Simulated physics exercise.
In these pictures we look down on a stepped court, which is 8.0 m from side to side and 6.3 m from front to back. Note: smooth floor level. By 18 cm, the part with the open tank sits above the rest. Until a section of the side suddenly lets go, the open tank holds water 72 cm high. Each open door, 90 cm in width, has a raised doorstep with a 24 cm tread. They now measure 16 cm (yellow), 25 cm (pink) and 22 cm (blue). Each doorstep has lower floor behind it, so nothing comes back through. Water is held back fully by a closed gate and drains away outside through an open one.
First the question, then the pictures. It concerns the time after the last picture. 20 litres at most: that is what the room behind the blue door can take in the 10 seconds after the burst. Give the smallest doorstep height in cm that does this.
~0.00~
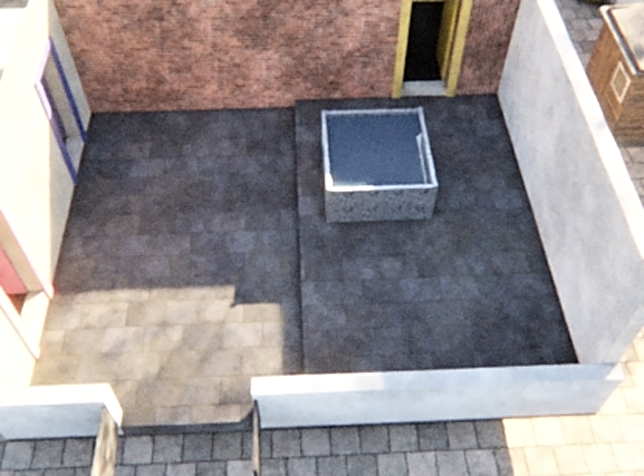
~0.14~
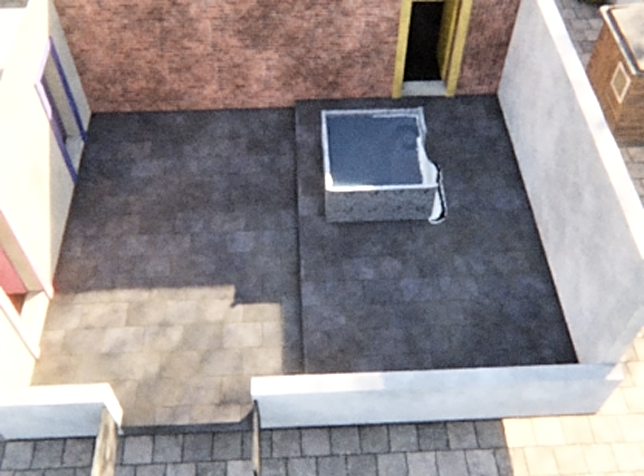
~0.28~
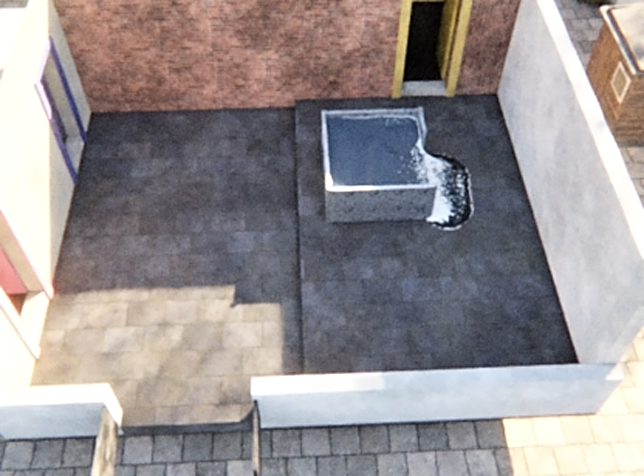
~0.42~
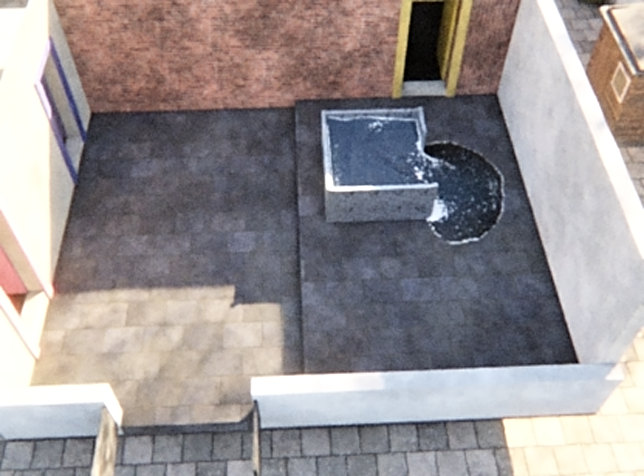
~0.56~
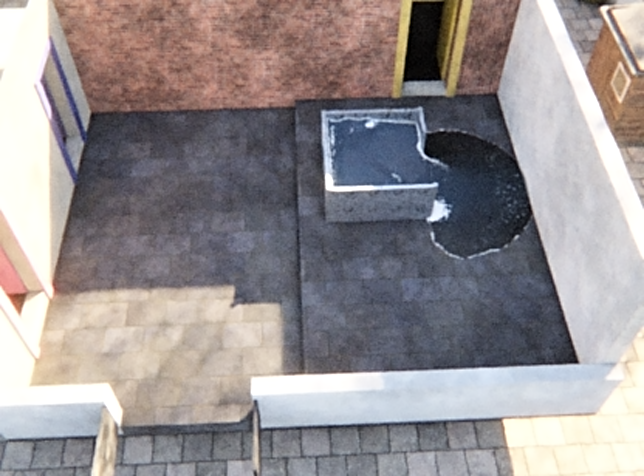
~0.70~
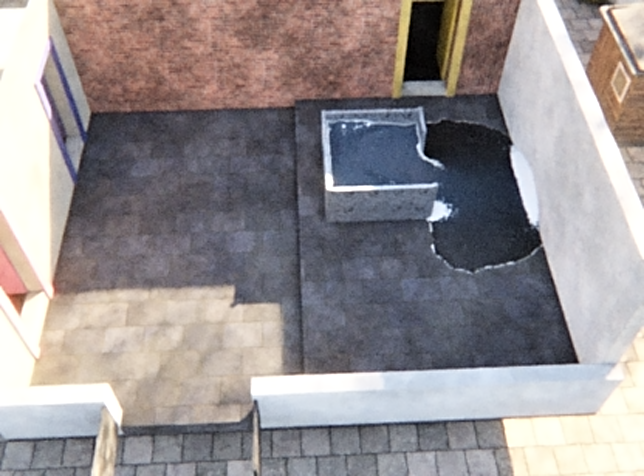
Roughly 5.5 cm is needed.
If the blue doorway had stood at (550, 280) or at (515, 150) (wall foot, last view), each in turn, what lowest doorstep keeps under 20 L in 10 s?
Around 11.5 and 25 cm respectively.
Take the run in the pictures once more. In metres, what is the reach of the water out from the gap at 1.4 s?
Near 3.4 m, more or less.
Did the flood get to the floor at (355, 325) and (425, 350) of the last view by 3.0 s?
In order: Spared and submerged.
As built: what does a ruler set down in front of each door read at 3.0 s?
Reading in centimetres: Yellow = 14, pink = 0, blue = 0.
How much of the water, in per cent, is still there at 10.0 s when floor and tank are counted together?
Something near 98 out of a hundred parts.
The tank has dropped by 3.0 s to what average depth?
I'd put it at some 21 centimetres on average.
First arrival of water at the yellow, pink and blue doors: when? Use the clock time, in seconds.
Yellow 1.6 s, pink 6.0 s, blue 6.0 s.
After 1.4 s water covers 15 % of the floor, deepest (44 cm) near (515, 196); it has not reached the blue door.
After 3.0 s water covers 30 % of the floor, deepest (28 cm) near (578, 373); it has not reached the blue door.
After 10.0 s water covers 95 % of the floor, deepest (10 cm) near (58, 260); 7 cm at the blue door, 0 litres in over its 22 cm doorstep.
At the blue door as built, the water arrived by 5.8 s and peaked near 9 cm at 6.2 s.
With a doorstep of 5 cm, 25 litres would have come in within the 10 s; with 6 cm, 15 litres. So under 20 litres takes about 5.5 cm.
